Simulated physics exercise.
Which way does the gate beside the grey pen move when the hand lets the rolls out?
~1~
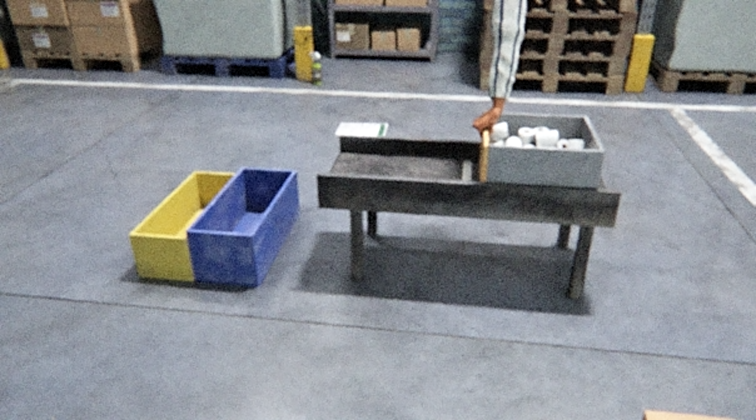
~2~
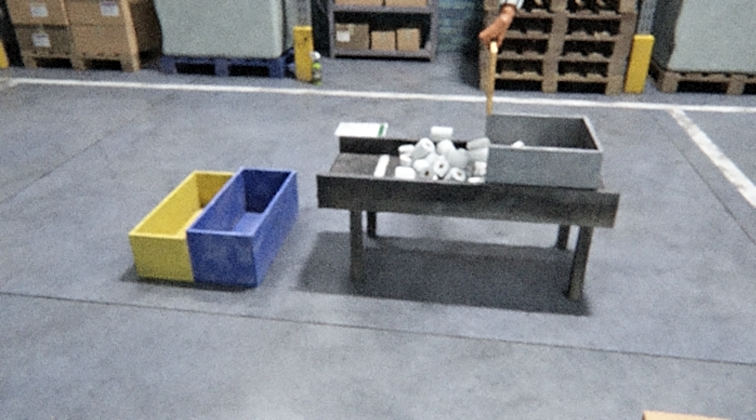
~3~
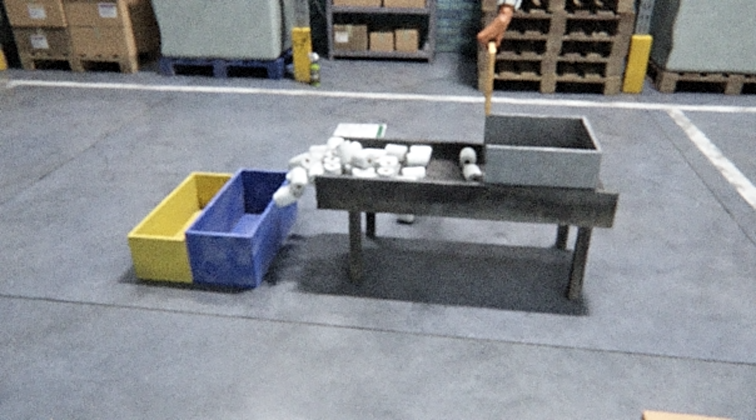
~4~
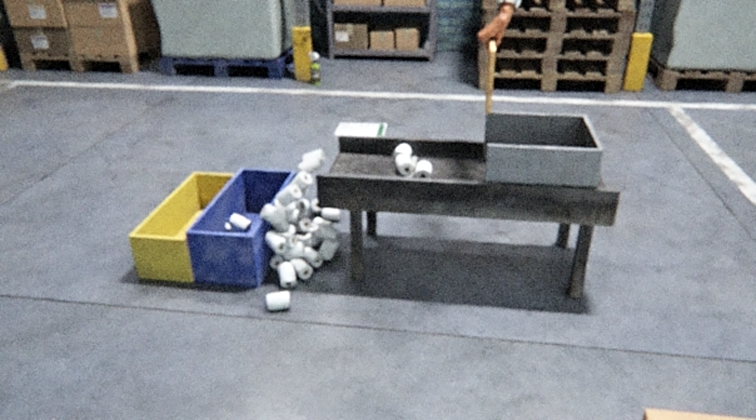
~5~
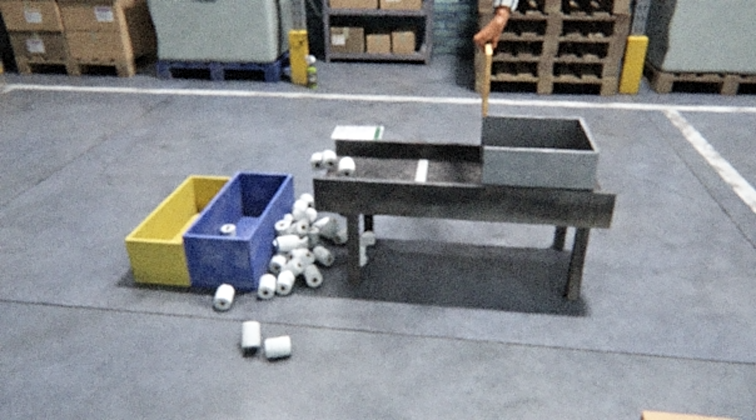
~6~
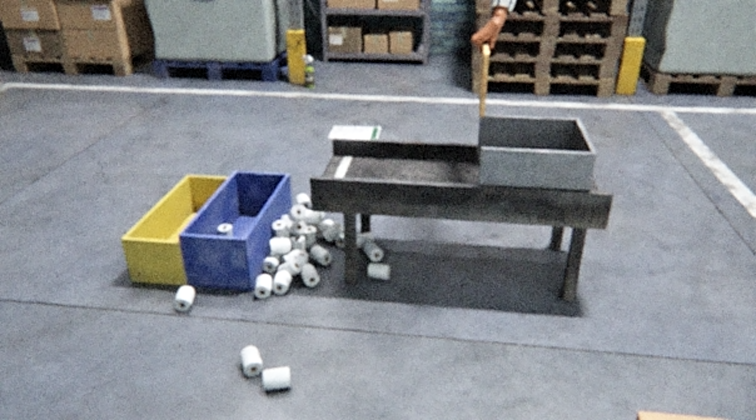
The gate moves up, pulled by the hand above it.
